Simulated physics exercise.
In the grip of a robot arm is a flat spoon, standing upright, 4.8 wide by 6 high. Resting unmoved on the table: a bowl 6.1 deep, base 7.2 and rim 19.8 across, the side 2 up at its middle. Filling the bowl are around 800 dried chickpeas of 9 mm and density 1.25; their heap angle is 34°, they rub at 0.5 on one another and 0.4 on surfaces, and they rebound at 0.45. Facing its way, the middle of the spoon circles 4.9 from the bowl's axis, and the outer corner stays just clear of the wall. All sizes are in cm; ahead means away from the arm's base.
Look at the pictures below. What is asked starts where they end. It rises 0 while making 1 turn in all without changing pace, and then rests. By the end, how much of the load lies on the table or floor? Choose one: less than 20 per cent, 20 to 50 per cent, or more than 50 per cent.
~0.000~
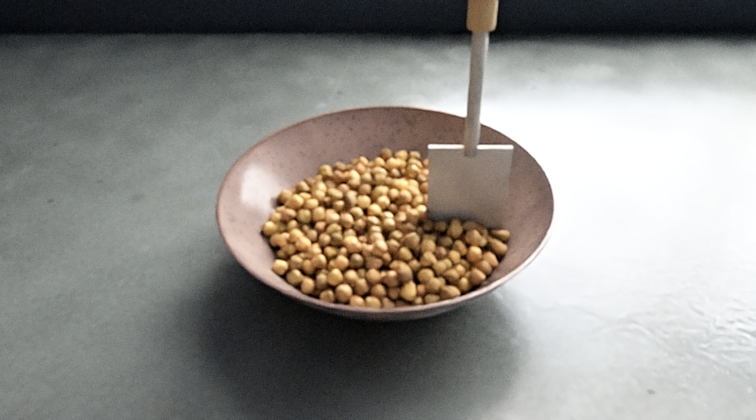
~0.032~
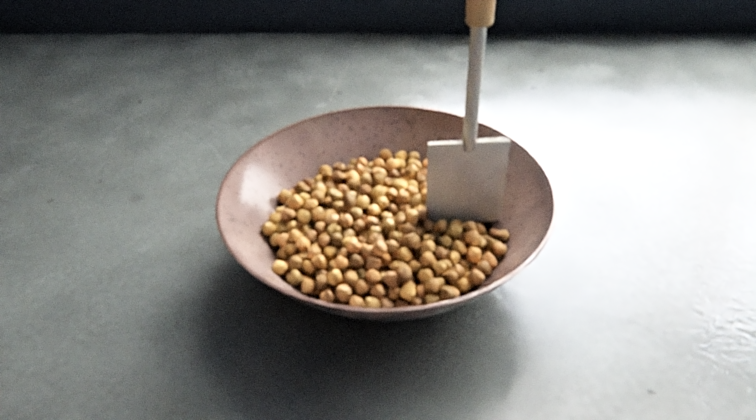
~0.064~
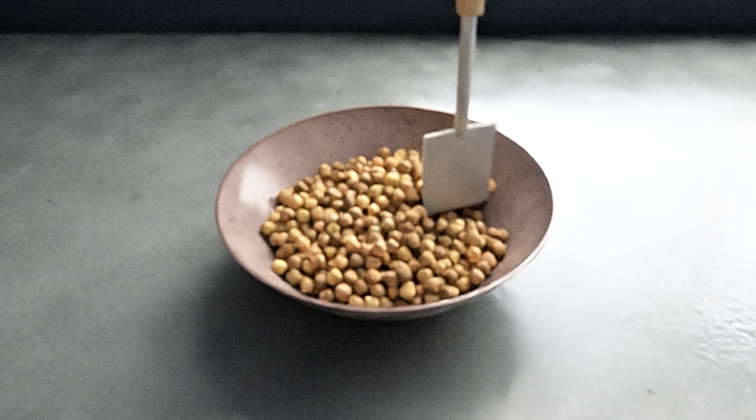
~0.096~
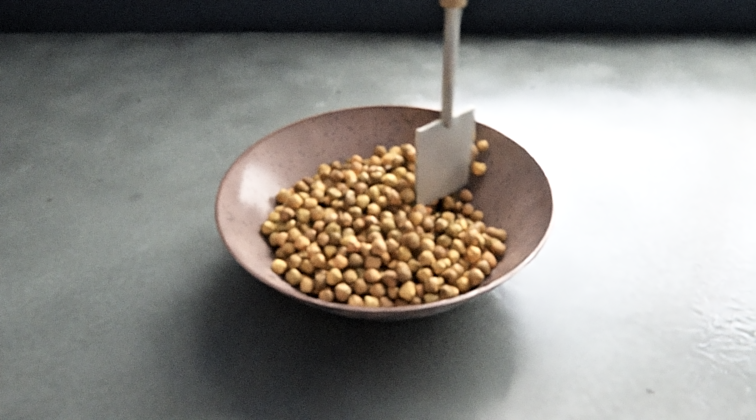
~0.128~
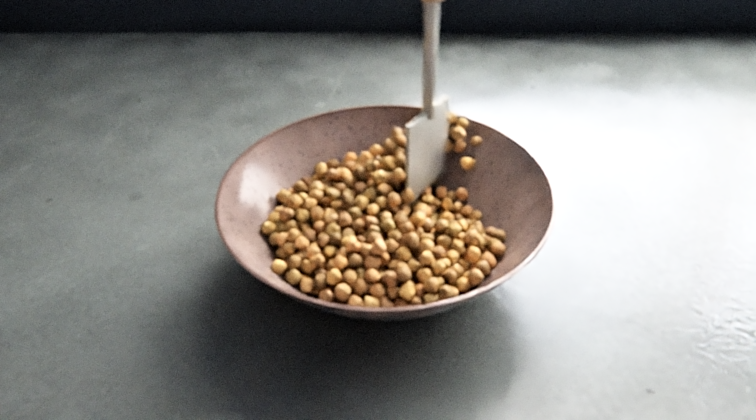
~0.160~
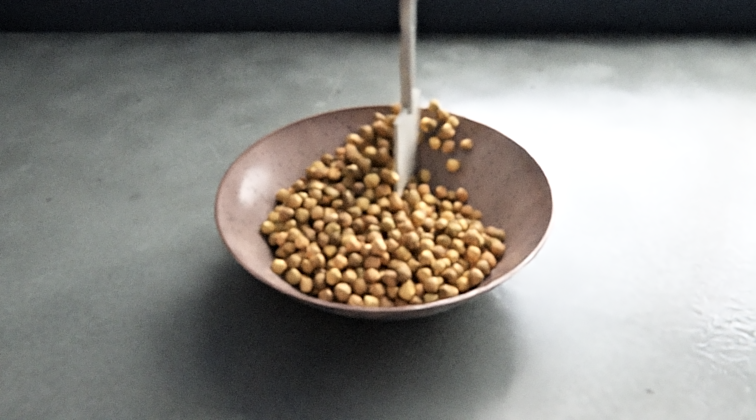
The share is less than 20 per cent.
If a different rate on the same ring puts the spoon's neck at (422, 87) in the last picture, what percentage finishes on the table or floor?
Roughly 10 percent of it.
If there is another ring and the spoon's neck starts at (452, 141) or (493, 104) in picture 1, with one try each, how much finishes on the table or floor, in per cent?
First try about 5 per cent, second try about 0 per cent.
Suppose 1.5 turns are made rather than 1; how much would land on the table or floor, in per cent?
Estimate: Near 15 %.
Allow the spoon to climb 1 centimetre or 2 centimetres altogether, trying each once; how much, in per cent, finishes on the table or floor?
Around 10 percent, then 5 percent.
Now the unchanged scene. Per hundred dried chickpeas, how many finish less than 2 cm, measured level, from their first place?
Result: Close to 40 per cent of the load.
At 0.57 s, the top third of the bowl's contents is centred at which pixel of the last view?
In the last picture it sits around (447, 250).
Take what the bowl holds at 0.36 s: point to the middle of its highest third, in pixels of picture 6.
I'd put its middle near (301, 228).
After 0.36 s, 185° round, highest piece 8 above the table; 781 in the bowl, 4 on the table or floor, 10 in flight or on the tool.
After 0.57 s, 294° round, highest piece 8 above the table; 739 in the bowl, 39 on the table or floor, 17 in flight or on the tool.
After 0.87 s, 0° round, highest piece 7 above the table; 707 in the bowl, 88 on the table or floor.
After 1.57 s, 0° round, highest piece 6 above the table; 707 in the bowl, 88 on the table or floor.
In the end, 707 in the bowl, 88 on the table or floor. That is 11 % on the table or floor.
